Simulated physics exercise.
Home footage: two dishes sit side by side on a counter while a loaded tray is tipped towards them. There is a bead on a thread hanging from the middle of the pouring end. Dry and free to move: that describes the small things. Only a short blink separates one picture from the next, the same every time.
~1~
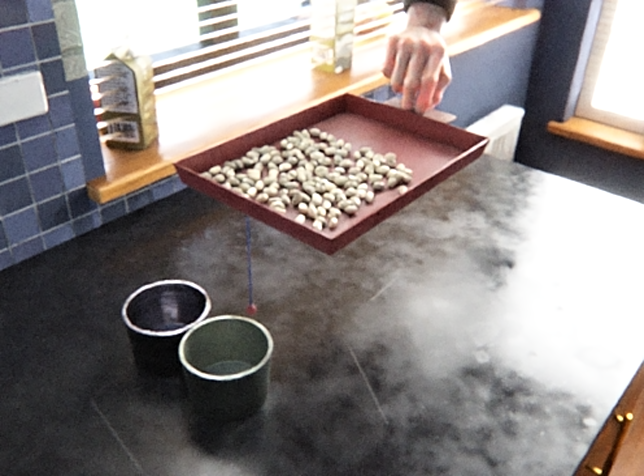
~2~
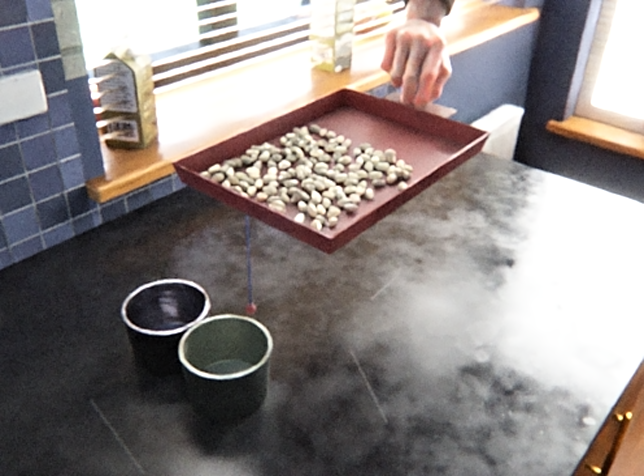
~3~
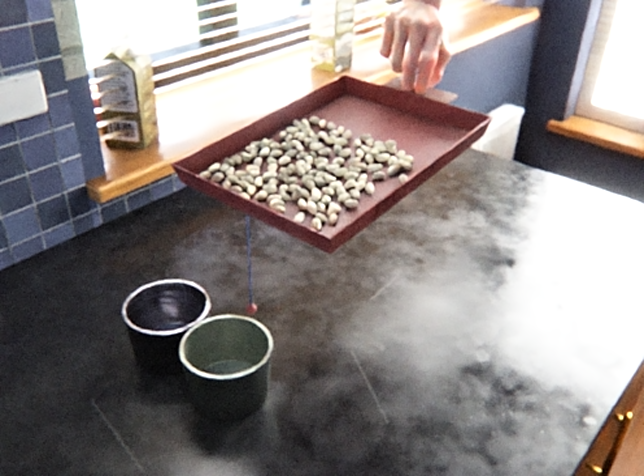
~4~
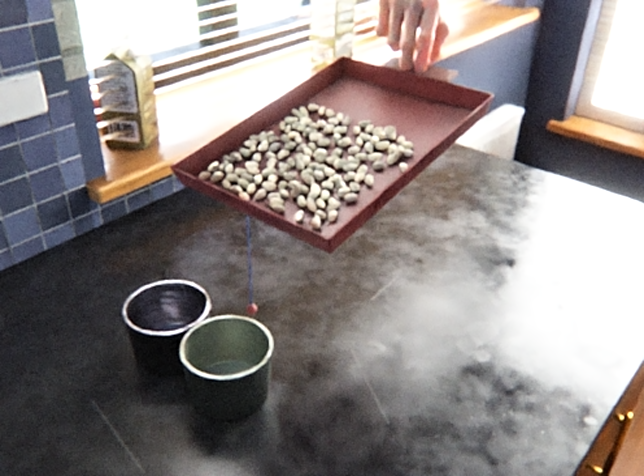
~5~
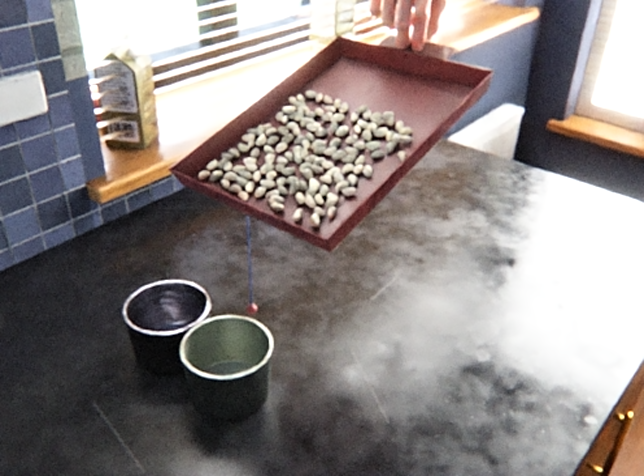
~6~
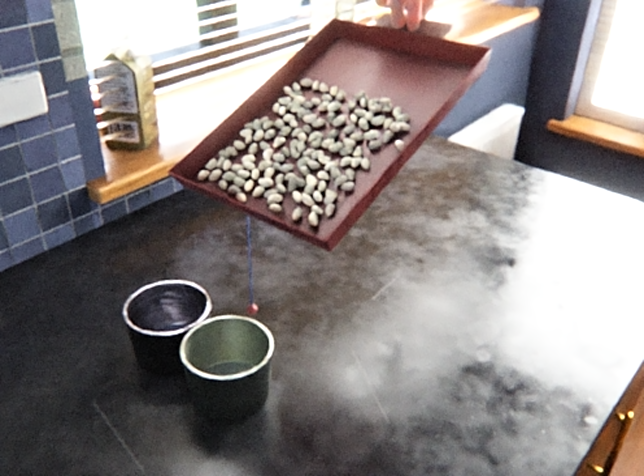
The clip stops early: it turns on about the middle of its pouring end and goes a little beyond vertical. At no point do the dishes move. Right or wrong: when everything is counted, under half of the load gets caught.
Wrong.
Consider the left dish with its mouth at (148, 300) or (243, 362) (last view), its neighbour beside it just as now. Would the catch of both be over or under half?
Result, first place: Exceeding half; second place: Not as much as half.
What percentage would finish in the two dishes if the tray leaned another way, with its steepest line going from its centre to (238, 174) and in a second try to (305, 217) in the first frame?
In turn 20 and 20 in a hundred.
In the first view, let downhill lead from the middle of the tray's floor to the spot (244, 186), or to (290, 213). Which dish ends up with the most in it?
One gives the leftmost dish and two gives the rightmost dish.
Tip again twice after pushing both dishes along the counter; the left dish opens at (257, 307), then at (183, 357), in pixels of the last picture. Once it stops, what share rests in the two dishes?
First 0 per cent, second 50 per cent.
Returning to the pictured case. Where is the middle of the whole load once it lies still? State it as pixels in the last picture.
About pixel (195, 378).
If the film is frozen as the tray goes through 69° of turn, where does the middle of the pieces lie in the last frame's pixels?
I'd put it at about (244, 171).
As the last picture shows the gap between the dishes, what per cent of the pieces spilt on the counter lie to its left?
Close to 60 %.
Soon after the last picture, tray tipped steeply; all on the tray.
A little later, tray tipped past a quarter turn; most on the tray; a stray few in the right dish; a stray few in the left dish; a small part outside both; a small part in the air.
Later still, tray tipped past a quarter turn; about a quarter in the right dish; about a third in the left dish; about a third outside both.
At rest, tray tipped past a quarter turn; about a quarter in the right dish; about a third in the left dish; about a third outside both.
